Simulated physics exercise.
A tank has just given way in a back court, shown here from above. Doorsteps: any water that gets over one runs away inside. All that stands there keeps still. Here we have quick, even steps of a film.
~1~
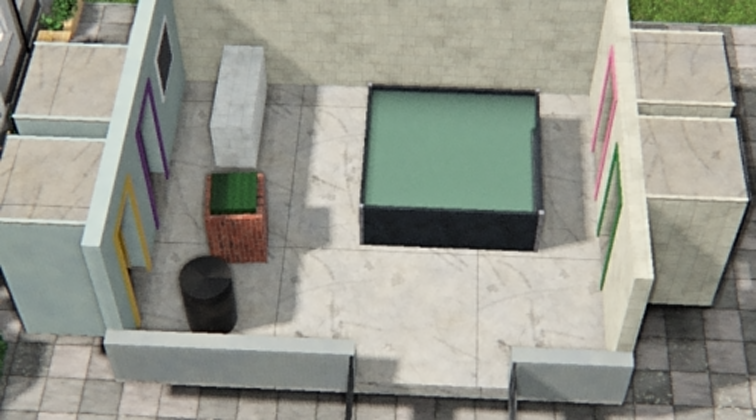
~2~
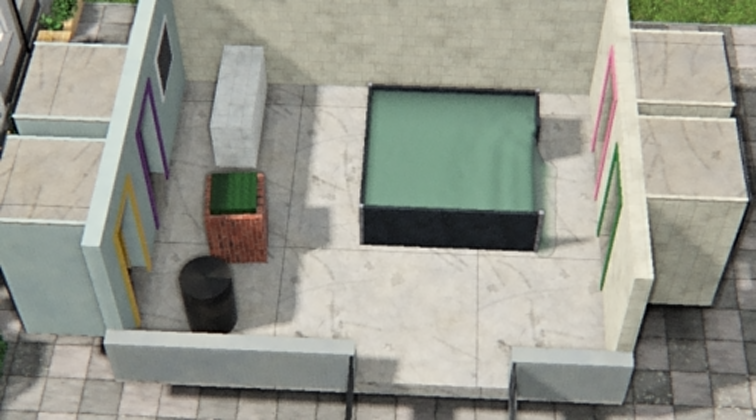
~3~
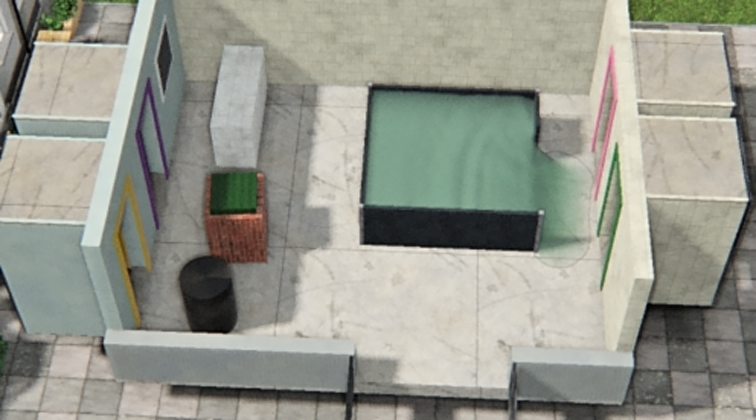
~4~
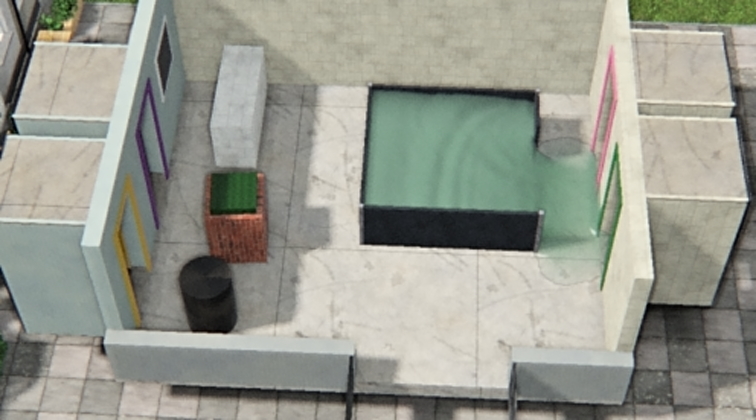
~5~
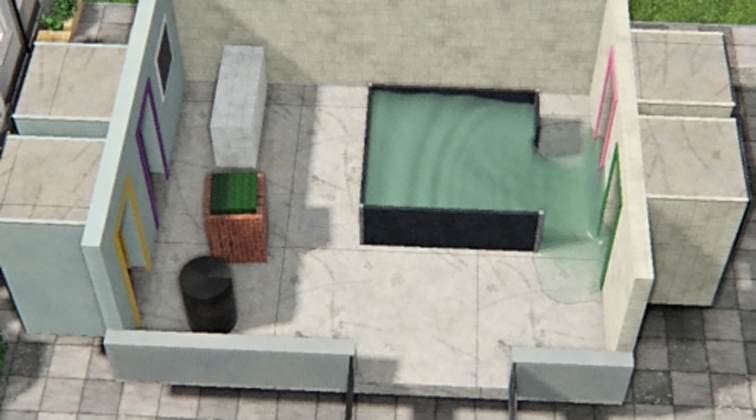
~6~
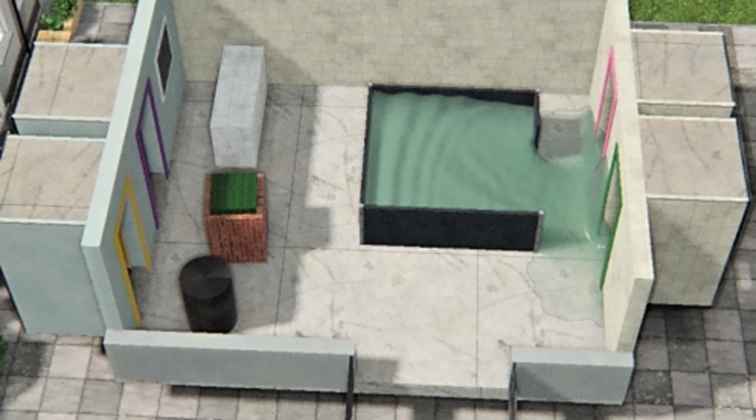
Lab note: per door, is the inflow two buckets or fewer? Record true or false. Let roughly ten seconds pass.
Pink door false; green door false; yellow door true; purple door true.
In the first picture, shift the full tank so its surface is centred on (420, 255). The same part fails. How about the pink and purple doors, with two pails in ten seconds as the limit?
The pink door falls short, while the purple door falls short.
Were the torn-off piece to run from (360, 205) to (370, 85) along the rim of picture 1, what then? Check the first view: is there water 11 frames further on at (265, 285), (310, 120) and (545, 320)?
Submerged, submerged, untouched.
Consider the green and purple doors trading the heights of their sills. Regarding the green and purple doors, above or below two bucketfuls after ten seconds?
Door by door: Green lets through more; purple lets through more.
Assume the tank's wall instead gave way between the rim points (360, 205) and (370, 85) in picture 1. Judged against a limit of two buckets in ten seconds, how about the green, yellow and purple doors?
I'd say the green door overshoots the mark, the yellow door overshoots the mark and the purple door overshoots the mark.
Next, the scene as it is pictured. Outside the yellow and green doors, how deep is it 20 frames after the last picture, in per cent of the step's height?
In order: Roughly 0 and 350 in a hundred.
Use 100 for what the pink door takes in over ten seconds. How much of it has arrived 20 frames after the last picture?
Close to 100 out of every hundred.
A moment on, water covers 15 % of the floor; the pink door far over two buckets in, the green door far over two buckets in, the yellow door not reached, the purple door not reached.
Next, water covers 30 % of the floor; the pink door far over two buckets in, the green door far over two buckets in, the yellow door not reached, the purple door not reached.
Then, water covers 65 % of the floor; the pink door far over two buckets in, the green door far over two buckets in, the yellow door not reached, the purple door not reached.
Later, water covers 95 % of the floor; the pink door far over two buckets in, the green door far over two buckets in, the yellow door wet at the sill, nothing in, the purple door wet at the sill, nothing in.
In the end, water covers 100 % of the floor; the pink door far over two buckets in, the green door far over two buckets in, the yellow door under two buckets in, the purple door wet at the sill, nothing in.
